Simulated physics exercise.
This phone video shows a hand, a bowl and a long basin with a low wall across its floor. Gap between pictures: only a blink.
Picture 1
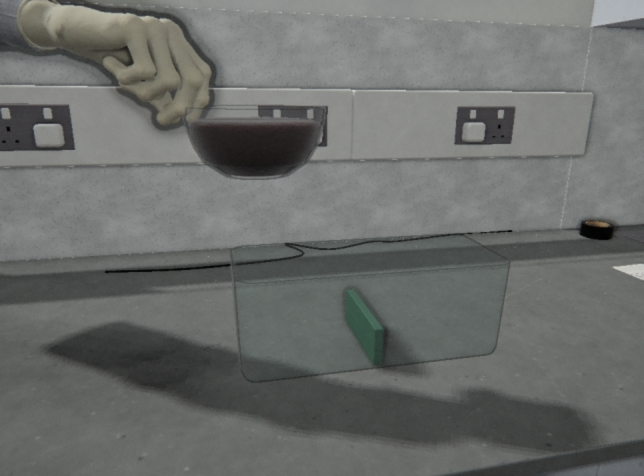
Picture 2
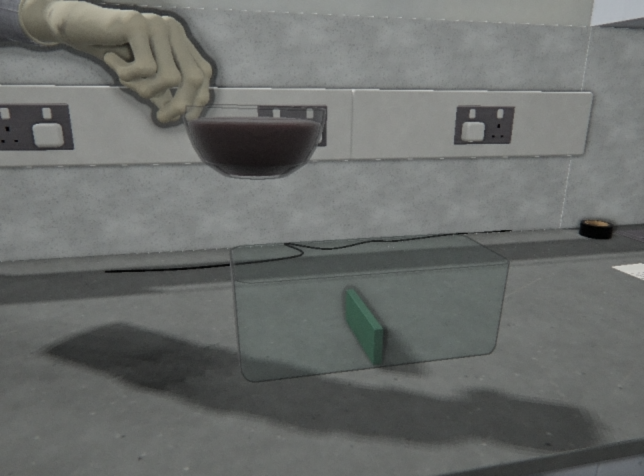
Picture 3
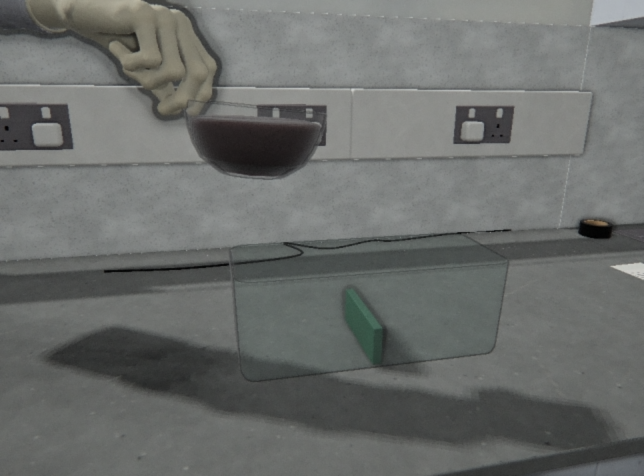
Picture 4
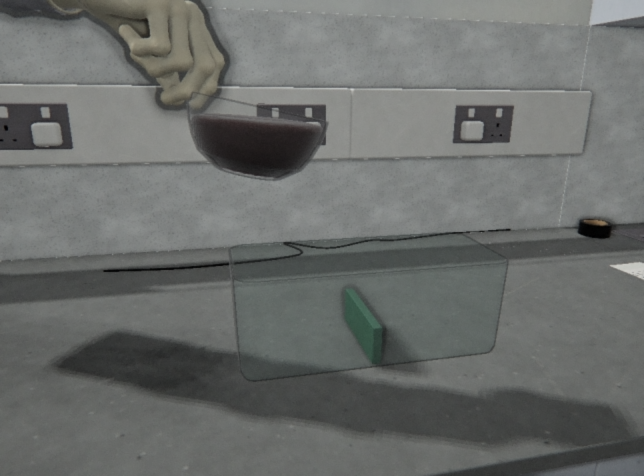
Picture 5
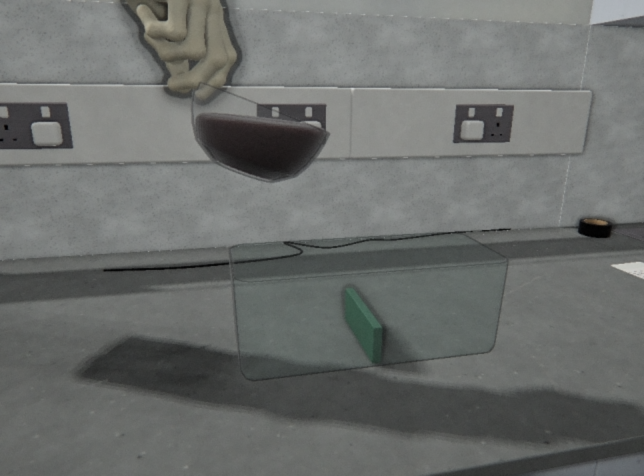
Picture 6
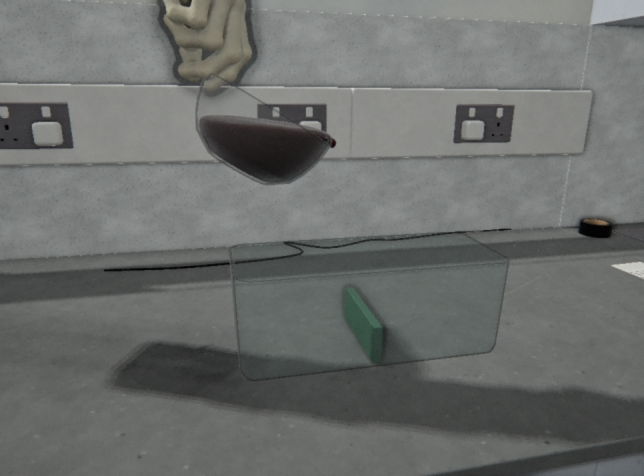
On a grey counter, a hand tilts a glass bowl of dark liquid rightward above a clear basin.
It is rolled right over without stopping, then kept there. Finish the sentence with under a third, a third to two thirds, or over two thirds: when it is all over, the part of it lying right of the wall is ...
... a third to two thirds.
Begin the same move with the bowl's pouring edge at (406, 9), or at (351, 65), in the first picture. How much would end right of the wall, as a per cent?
80 and 80 per cent.
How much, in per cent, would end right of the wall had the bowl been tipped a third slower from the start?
It comes to 60 per cent or so.
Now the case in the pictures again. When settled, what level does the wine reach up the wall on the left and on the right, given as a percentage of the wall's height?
On the left roughly 40, on the right roughly 40.
A moment on, the bowl is tipped on its side and 22 per cent is still to pour, 6 is left of the wall and 24 right of it.
Next, the bowl is tipped on its side and 2 per cent is still to pour, 39 is left of the wall and 51 right of it.
Then the bowl is tipped on its side and 0 per cent is still to pour, 48 is left of the wall and 47 right of it.
Later the bowl is tipped on its side and 0 per cent is still to pour, 49 is left of the wall and 48 right of it.
Finally, 49 per cent lies left of the wall, 48 right of it and 3 outside.
